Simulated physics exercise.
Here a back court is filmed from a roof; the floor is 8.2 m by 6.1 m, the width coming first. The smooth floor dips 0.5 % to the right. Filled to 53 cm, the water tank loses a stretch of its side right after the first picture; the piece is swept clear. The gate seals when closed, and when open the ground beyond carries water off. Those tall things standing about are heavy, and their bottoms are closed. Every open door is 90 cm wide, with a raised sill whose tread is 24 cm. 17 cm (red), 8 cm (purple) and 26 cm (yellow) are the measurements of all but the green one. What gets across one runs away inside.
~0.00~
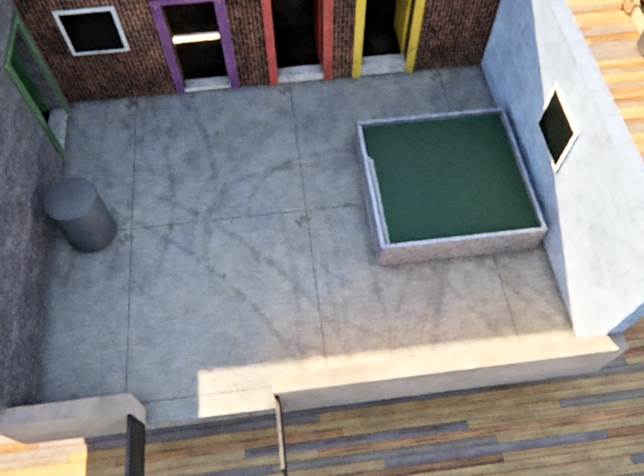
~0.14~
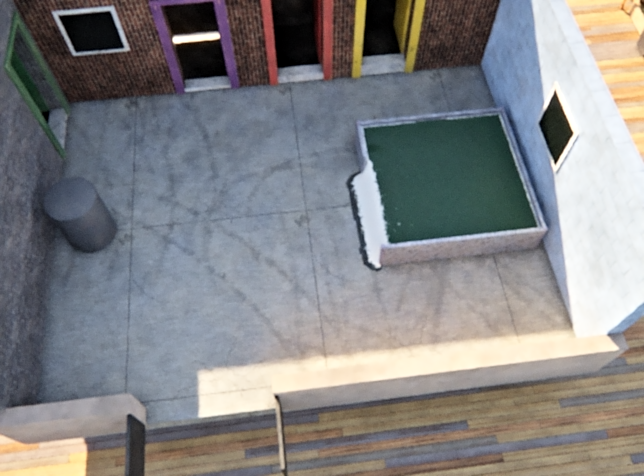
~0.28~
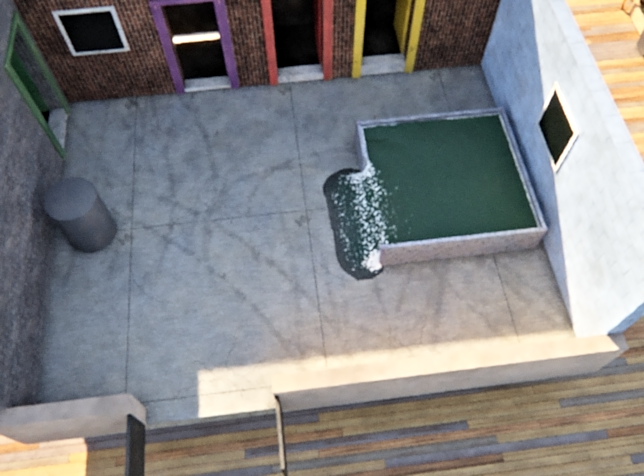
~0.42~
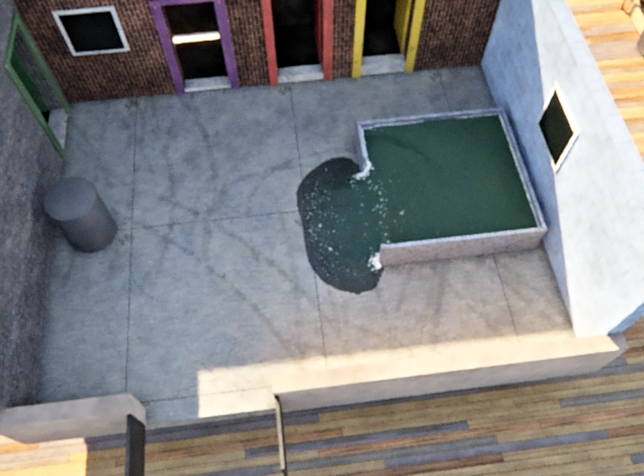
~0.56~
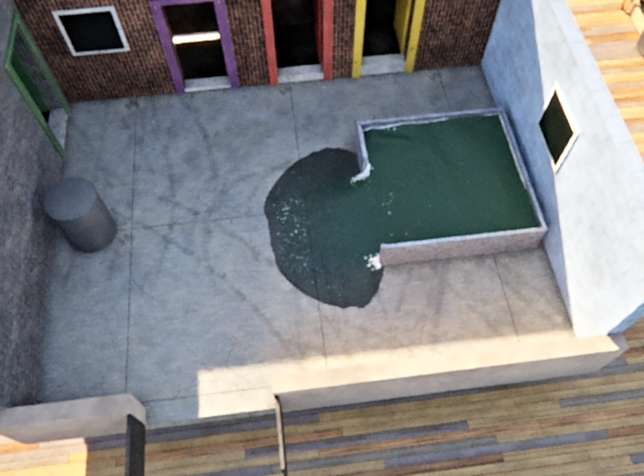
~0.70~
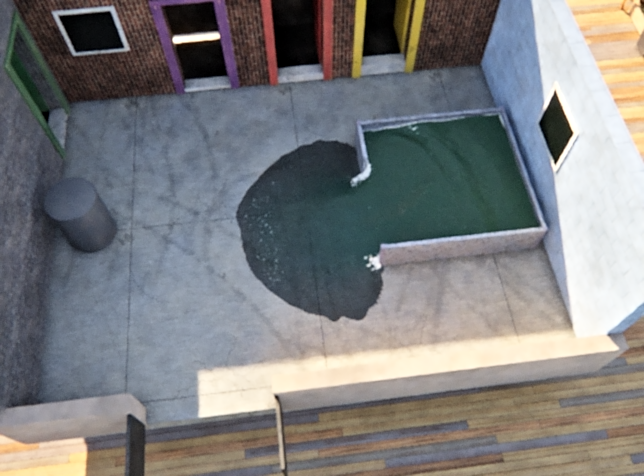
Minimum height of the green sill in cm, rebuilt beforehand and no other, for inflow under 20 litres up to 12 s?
11.5 cm.
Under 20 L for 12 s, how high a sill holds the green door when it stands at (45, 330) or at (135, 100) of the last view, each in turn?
Minimums: About 16 cm and 8.5 cm.
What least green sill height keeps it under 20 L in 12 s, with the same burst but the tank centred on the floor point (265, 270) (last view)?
Then roughly 7.5 cm.
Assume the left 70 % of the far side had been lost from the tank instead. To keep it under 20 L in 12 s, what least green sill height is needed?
I'd say close to 13.5 cm.
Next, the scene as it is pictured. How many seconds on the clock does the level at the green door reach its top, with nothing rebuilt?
The level tops out near 5.0 seconds.
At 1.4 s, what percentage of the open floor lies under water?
Roughly 30 percent of the floor.
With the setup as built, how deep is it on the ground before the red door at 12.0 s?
Roughly 5.5 cm deep.
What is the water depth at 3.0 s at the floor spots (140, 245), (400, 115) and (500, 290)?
Roughly 5, 0 and 0 centimetres.
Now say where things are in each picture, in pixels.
The first frame shows the water tank at (446, 176) is whole and still, 53 cm deep; the green door at (43, 97) is dry.
In the second frame, the front is at (354, 194), 0.2 m from the gap at (374, 214); 0.2 m2 of floor is wet, 53 cm left at the back.
In the third frame, water pours out at (374, 214) and has run 0.7 m, to (333, 214); about 9 cm deep outside, 53 cm at the back.
In the fourth frame, water pours out at (374, 215) and has run 1.1 m, to (309, 238); about 8 cm deep outside, 53 cm at the back.
In the fifth frame, water pours out at (374, 214) and has run 1.7 m, to (271, 215); about 6 cm deep outside, 53 cm at the back.
In the sixth frame, the front is at (243, 220), 2.2 m from the gap at (374, 214); 5.3 m2 of floor is wet, 53 cm left at the back; the green door at (43, 97), 6.0 m from the gap, is still 3.8 m from the nearest water.
After 1.4 s water covers 30 % of the floor, deepest (28 cm) near (366, 241); it has not reached the green door.
After 3.0 s water covers 60 % of the floor, deepest (42 cm) near (36, 421); 9 cm at the green door, 0 litres in over its 22 cm sill.
After 12.0 s water covers 95 % of the floor, deepest (13 cm) near (461, 99); 7 cm at the green door, 0 litres in over its 22 cm sill.
At the green door as built, the water arrived by 2.8 s and peaked near 17 cm at 4.8 s.
With a sill of 10 cm, 35 litres would have come in within the 12 s; with 13.5 cm, 10 litres. So under 20 litres takes about 11.5 cm.
